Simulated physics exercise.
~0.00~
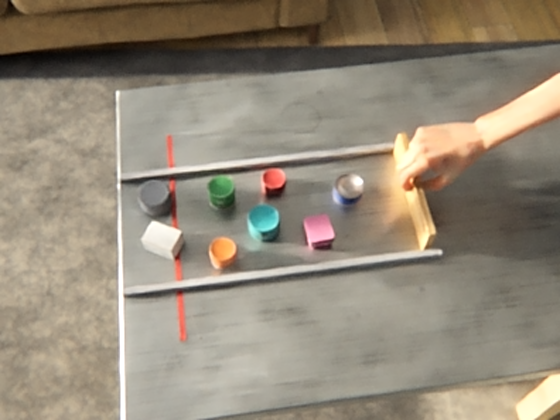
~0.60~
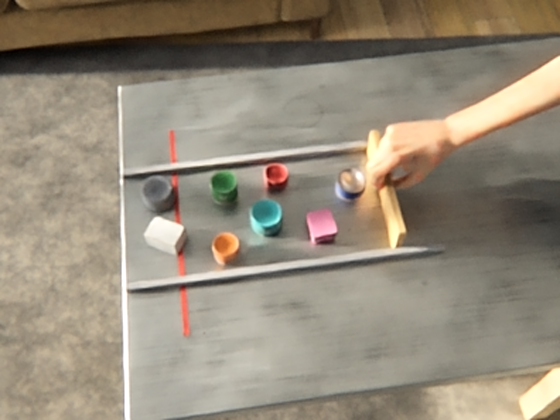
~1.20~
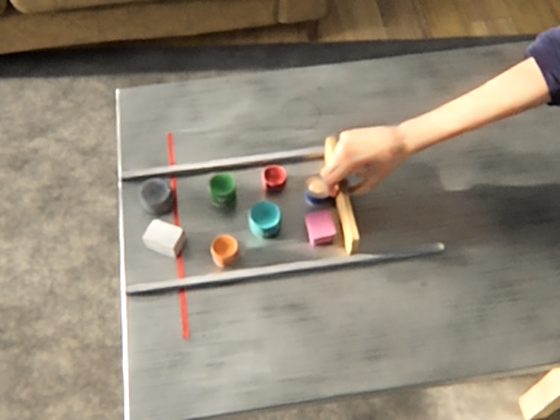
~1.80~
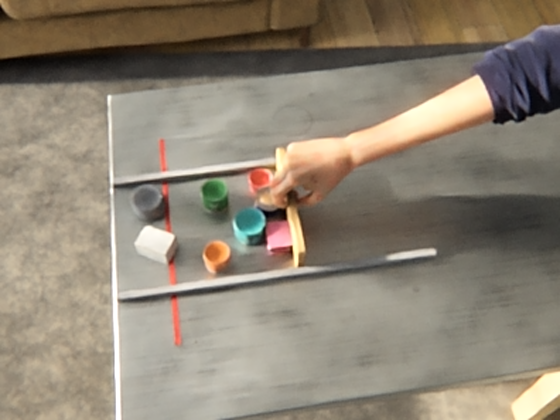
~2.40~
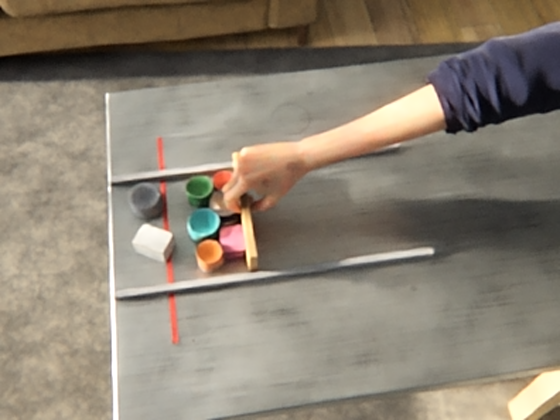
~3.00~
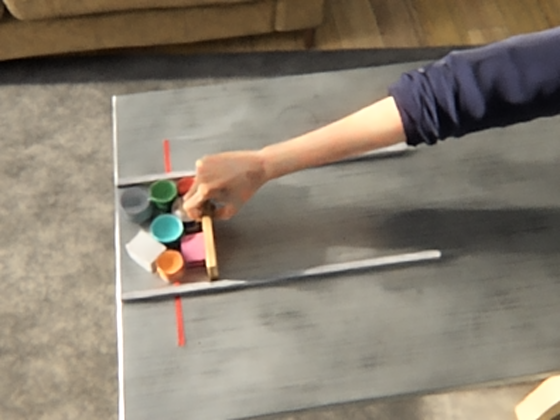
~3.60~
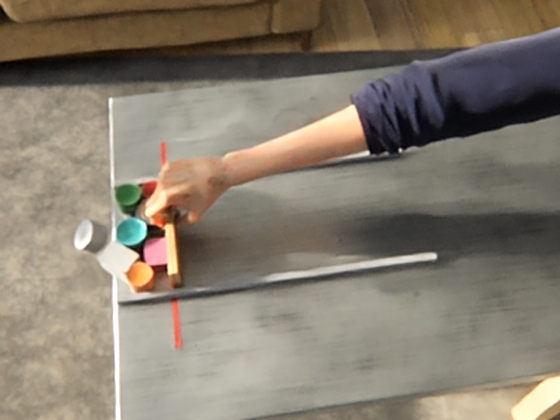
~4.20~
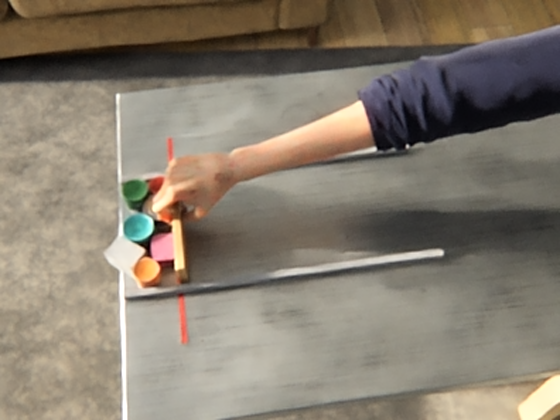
At the start, small coloured pots and blocks sit scattered between two rails on a dark table, with a red tape line near the left edge, while a hand holds an upright wooden board at the right. The hand slides the board left, reaching the blue tin first and then the pink case. Next it gathers the red, turquoise, orange and green pieces into a tight cluster. The pushed group crowds the grey lid and pale block toward the edge. The grey lid tips off the table as the board reaches the tape, and the others remain bunched there, the pale block jutting over the edge.
